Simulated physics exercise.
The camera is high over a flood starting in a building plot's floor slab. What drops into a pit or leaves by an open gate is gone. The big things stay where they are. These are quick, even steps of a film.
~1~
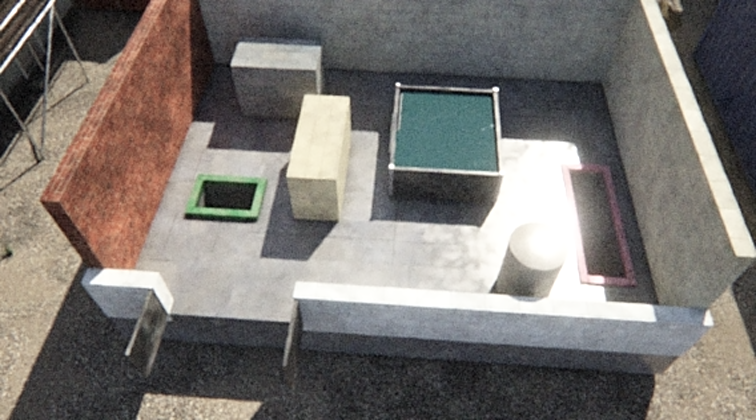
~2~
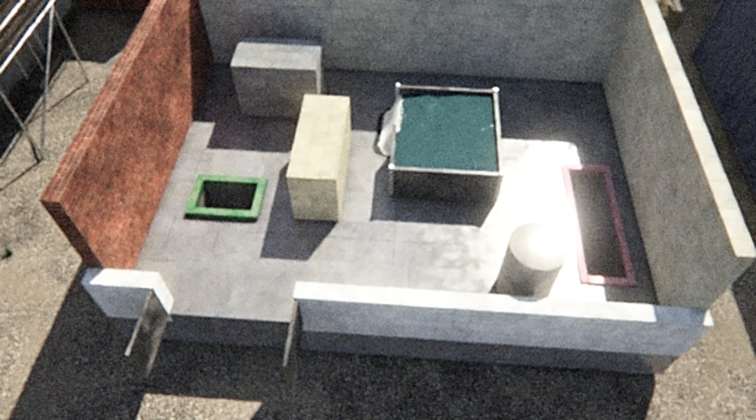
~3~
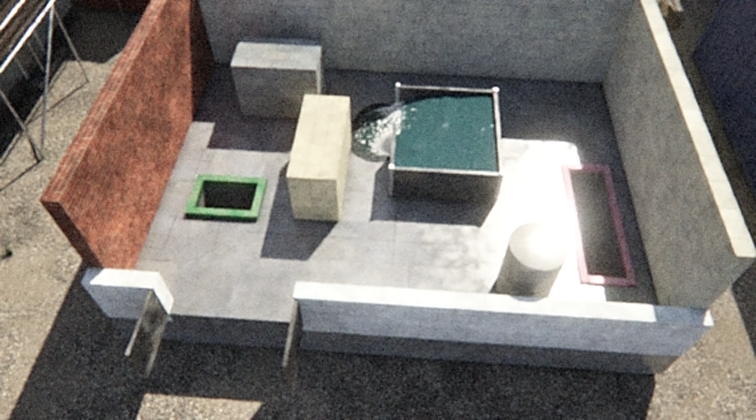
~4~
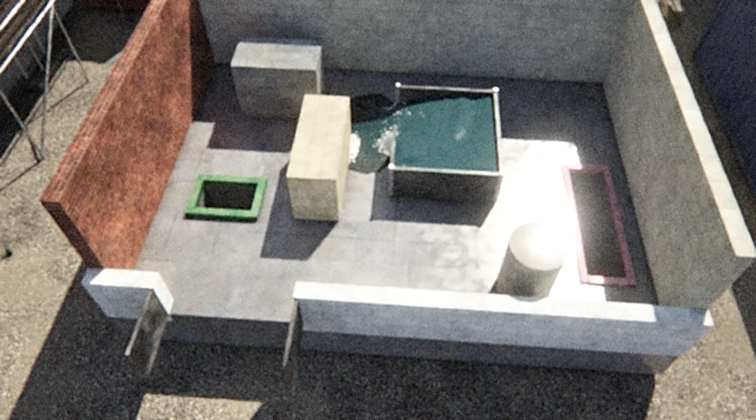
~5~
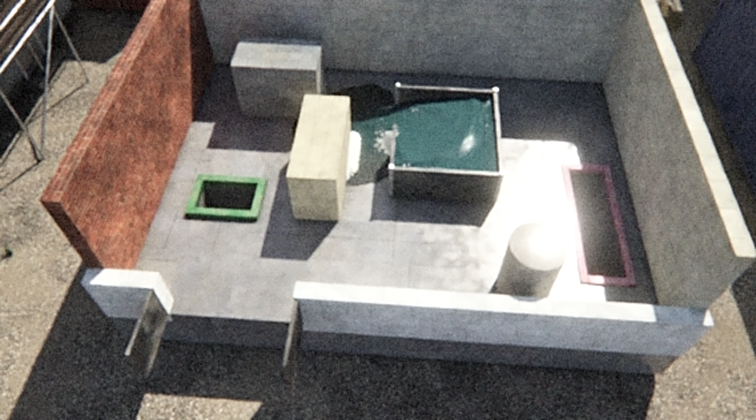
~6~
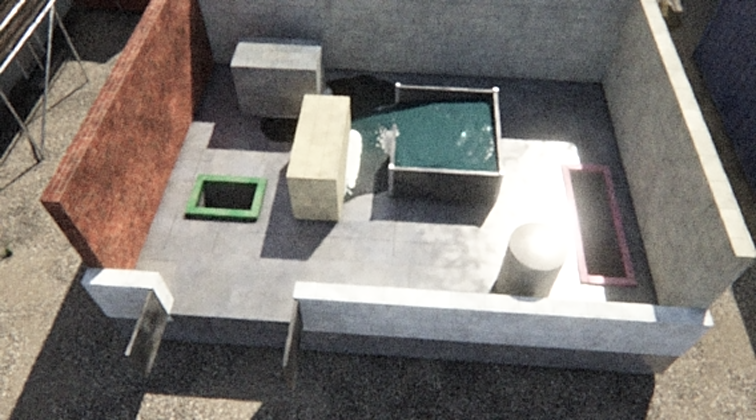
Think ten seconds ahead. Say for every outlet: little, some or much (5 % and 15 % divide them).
In the end: The gate takes between 5 and 15 %; the pink pit takes less than 5 %; the green pit takes less than 5 %.
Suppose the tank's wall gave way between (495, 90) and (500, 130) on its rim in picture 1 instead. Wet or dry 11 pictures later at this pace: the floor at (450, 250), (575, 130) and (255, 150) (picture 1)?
In that order: No water, under water, no water.
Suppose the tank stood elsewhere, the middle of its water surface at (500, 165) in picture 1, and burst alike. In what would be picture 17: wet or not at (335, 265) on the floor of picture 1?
There: Under water.
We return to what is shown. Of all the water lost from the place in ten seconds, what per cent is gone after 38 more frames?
Some 25 per cent.
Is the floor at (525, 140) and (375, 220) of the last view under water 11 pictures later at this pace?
In that order: Free of water, flooded.
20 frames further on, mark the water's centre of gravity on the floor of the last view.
Close to (353, 141).
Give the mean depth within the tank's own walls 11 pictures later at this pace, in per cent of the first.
Close to 54 %.
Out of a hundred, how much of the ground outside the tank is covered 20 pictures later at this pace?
Near 55 in a hundred.
A moment on, water covers 20 % of the floor; the gate 0 %, the pink pit 0 %, the green pit 0 %.
Next, water covers 35 % of the floor; the gate 0 %, the pink pit 0 %, the green pit 0 %.
Then, water covers 55 % of the floor; the gate 0 %, the pink pit 0 %, the green pit 0 %.
Later, water covers 75 % of the floor; the gate 2 %, the pink pit 0 %, the green pit 0 %.
In the end, water covers 90 % of the floor; the gate 8 %, the pink pit 0 %, the green pit 2 %.
